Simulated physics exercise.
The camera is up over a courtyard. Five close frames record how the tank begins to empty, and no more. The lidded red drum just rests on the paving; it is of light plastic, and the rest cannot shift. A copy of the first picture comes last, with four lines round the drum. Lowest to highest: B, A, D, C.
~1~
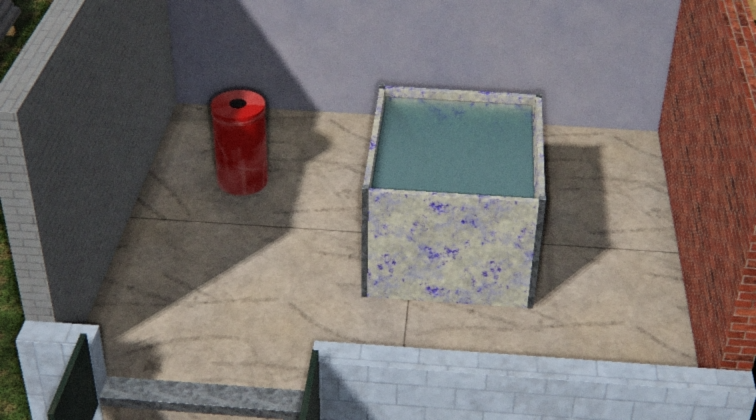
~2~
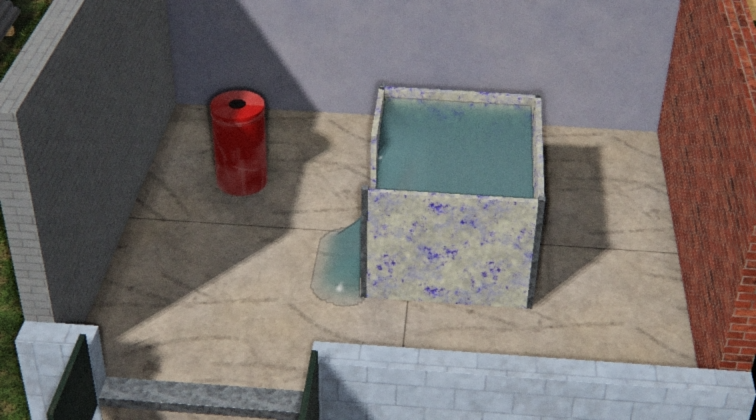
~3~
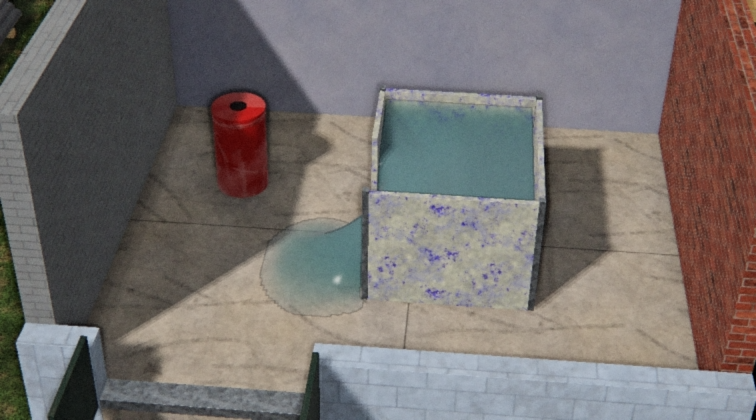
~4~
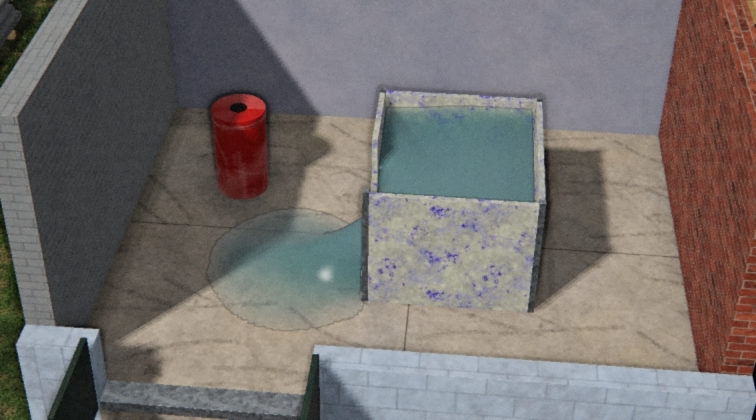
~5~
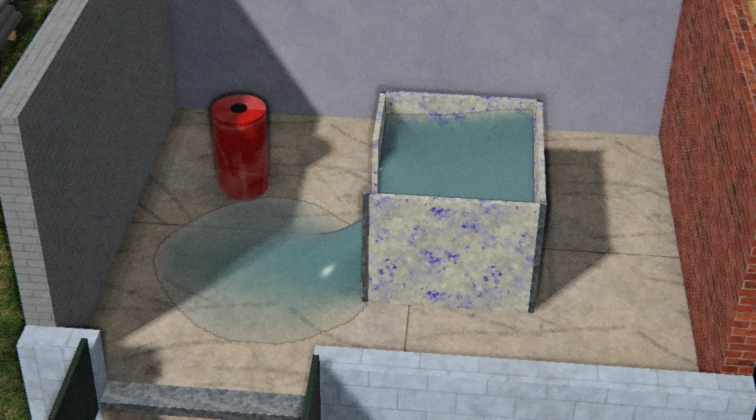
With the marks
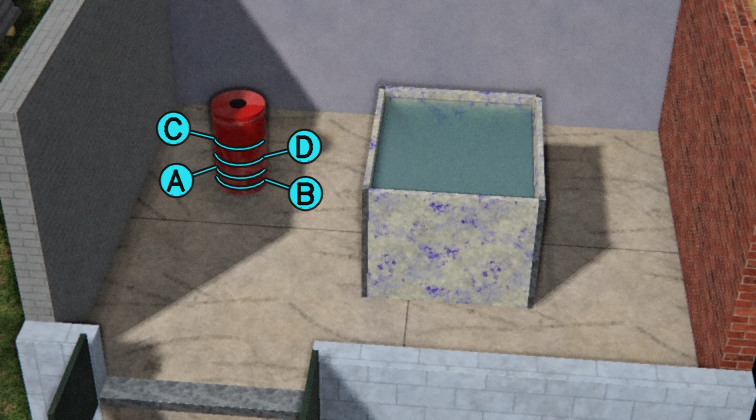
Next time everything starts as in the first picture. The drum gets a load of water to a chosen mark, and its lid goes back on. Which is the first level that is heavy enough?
Mark A just does it.
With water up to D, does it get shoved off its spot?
No.
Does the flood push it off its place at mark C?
No.
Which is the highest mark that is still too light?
That would be B.
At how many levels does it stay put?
Three of the four.
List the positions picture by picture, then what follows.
Lid of the red drum at (238, 104); tank full, its middle at (457, 148); open gate at (207, 338).
Water covers 2 % of the ground and is seen nearest the drum at (329, 241).
Water covers 5 % of the ground and is seen nearest the drum at (290, 232).
Water covers 10 % of the ground and is seen nearest the drum at (282, 213).
Lid of the red drum at (239, 109); water covers 15 % of the ground and is seen nearest the drum at (251, 203).
On the marked copy, A at (237, 178); B at (238, 188); C at (235, 149); D at (236, 165); from the bottom up B, A, D, C.
With A, it does not move.
With B, it is pushed about its own width away.
With C, it does not move.
With D, it does not move.
